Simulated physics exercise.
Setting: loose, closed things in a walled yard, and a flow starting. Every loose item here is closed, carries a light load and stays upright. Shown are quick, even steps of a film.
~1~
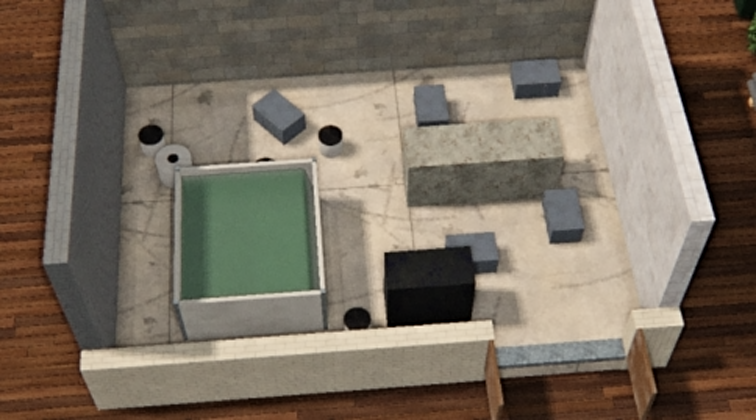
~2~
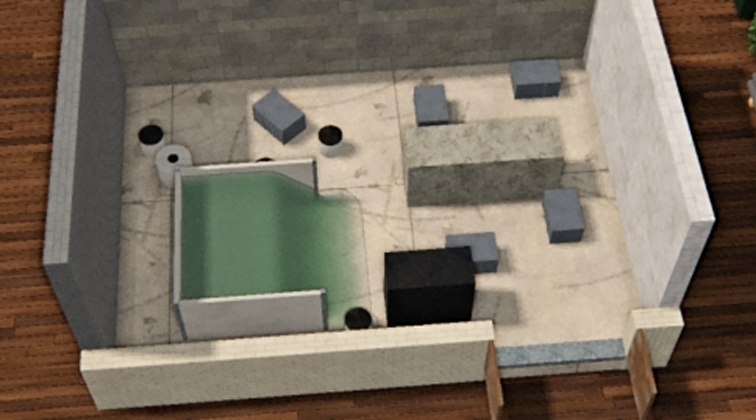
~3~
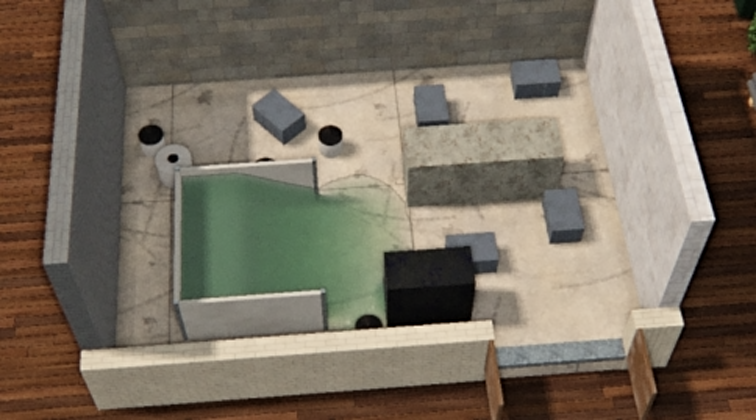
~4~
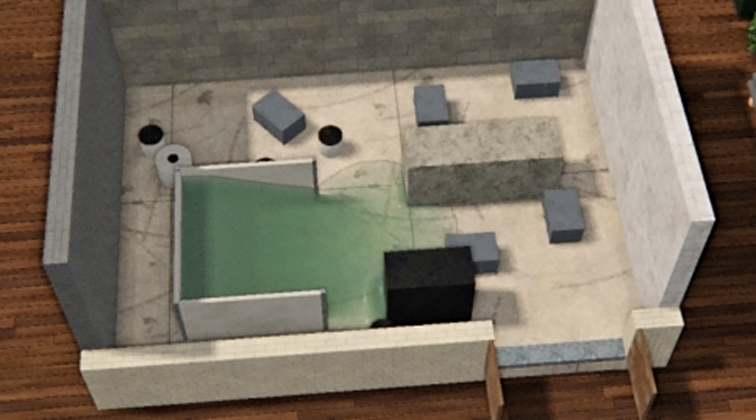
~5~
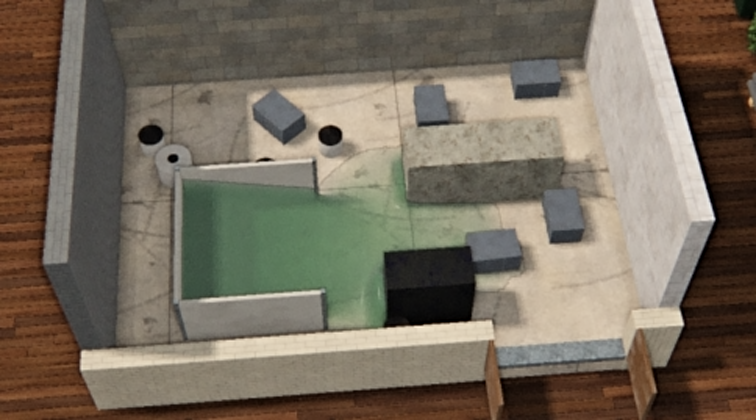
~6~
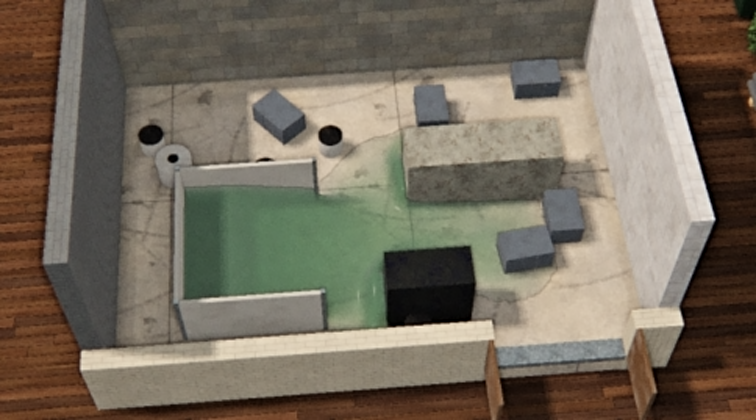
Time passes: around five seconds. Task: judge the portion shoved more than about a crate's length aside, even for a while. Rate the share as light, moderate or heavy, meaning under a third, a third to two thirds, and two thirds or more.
Moderate.
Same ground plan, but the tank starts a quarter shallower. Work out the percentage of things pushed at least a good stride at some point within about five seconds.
50 per cent.
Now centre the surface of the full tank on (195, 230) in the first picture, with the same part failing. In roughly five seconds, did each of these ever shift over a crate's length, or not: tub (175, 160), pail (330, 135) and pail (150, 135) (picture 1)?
Object by object, in turn: Lingered near its place, travelled a good distance, lingered near its place.
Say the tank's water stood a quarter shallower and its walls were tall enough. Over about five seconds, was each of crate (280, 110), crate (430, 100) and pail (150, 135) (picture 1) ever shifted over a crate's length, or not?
Respectively, never gets that far, gets that far, never gets that far.
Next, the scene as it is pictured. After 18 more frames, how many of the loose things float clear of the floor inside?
Result - 3.
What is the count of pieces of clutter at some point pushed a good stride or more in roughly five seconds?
By my count, 5.
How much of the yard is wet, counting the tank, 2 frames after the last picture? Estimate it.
My answer would be close to 45 per cent.
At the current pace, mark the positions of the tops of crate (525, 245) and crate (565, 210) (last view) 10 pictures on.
I'd say about (625, 290) for the first and about (591, 145) for the second.
A moment on, 3 of 10 are well off their spots; 1 afloat.
Next, 4 of 10 are well off their spots; 1 afloat.
Later, 3 of 10 are well off their spots; 3 afloat.
In the end, 5 of 10 are well off their spots, and 5 have been at some point; 4 afloat.
